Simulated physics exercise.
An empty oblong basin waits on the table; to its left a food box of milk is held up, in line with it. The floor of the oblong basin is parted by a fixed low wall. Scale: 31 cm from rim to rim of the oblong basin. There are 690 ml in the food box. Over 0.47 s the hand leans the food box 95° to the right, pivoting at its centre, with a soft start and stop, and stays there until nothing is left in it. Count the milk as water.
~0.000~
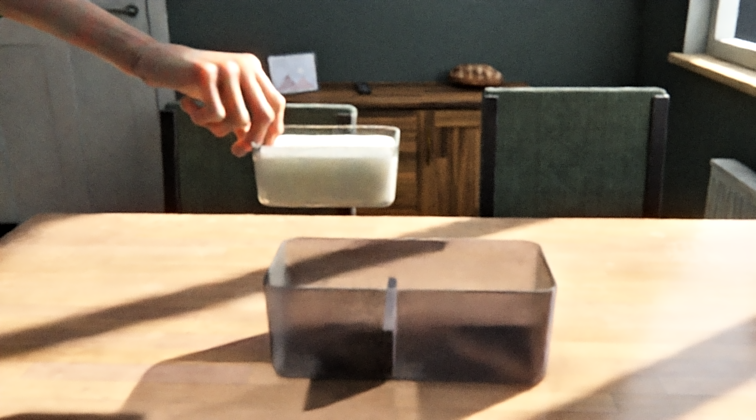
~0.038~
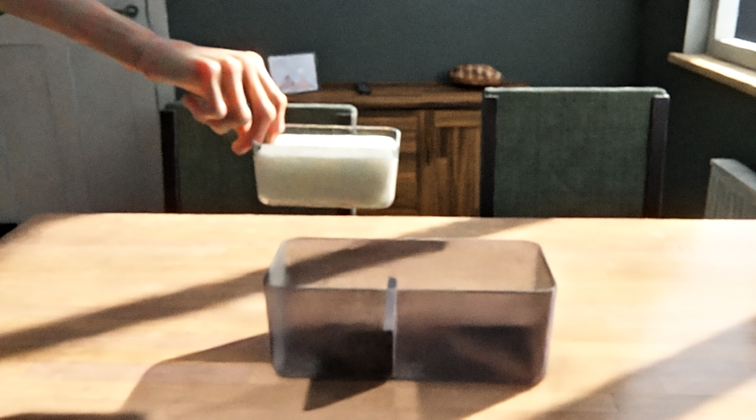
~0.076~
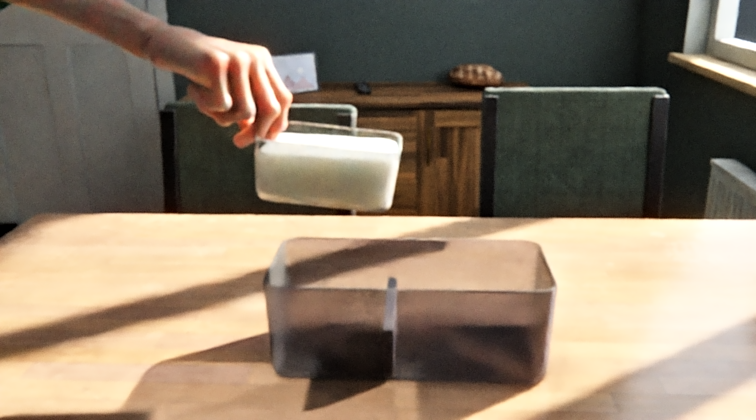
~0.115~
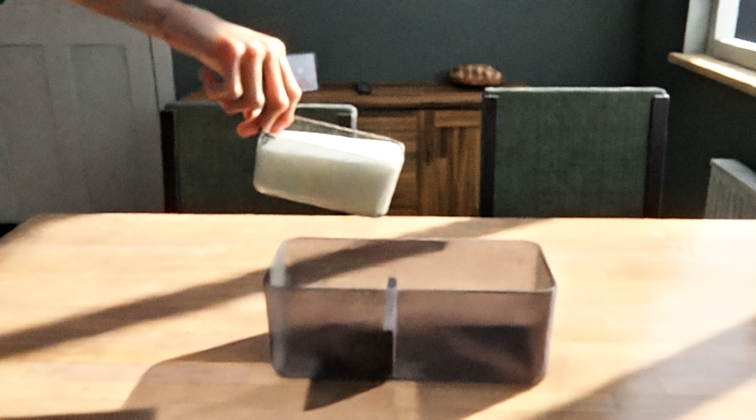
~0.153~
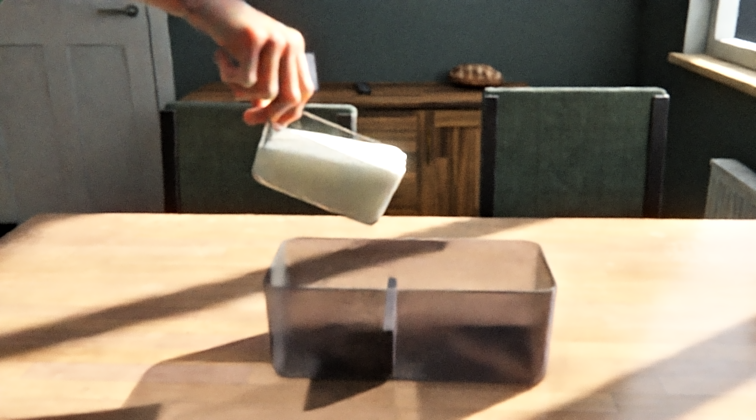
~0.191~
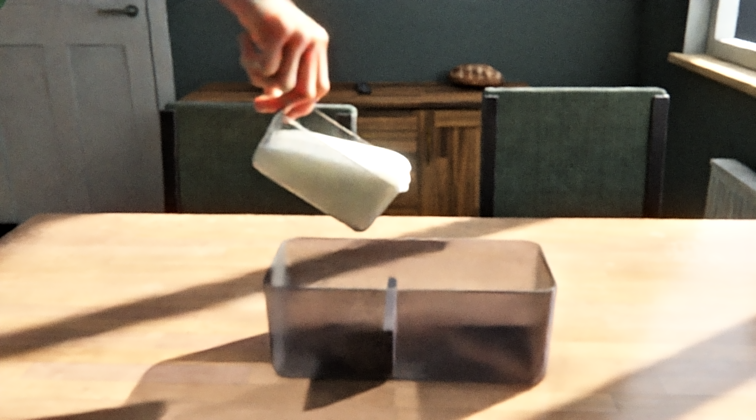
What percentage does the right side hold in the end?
About 88 per cent.
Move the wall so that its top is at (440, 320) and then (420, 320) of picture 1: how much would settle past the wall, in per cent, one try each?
First 45, then 55 per cent.
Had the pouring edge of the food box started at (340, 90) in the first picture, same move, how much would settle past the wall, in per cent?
In that case some 55 per cent.
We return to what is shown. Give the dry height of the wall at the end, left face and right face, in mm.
Left about 58 mm, right about 34 mm.
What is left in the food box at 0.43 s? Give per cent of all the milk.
About 18 per cent.
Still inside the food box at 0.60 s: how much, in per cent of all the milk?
Near 3 in a hundred.
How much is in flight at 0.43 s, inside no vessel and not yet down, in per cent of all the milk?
About 32 per cent.
After 0.43 s the tilt is 93° and 18 per cent is still to pour, 0 is left of the wall and 49 right of it.
After 0.60 s the tilt is 95° and 3 per cent is still to pour, 4 is left of the wall and 82 right of it.
After 0.77 s the tilt is 95° and 1 per cent is still to pour, 7 is left of the wall and 87 right of it.
After 0.97 s the tilt is 95° and 0 per cent is still to pour, 8 is left of the wall and 88 right of it.
In the end 9 per cent lies left of the wall, 88 right of it and 3 outside.
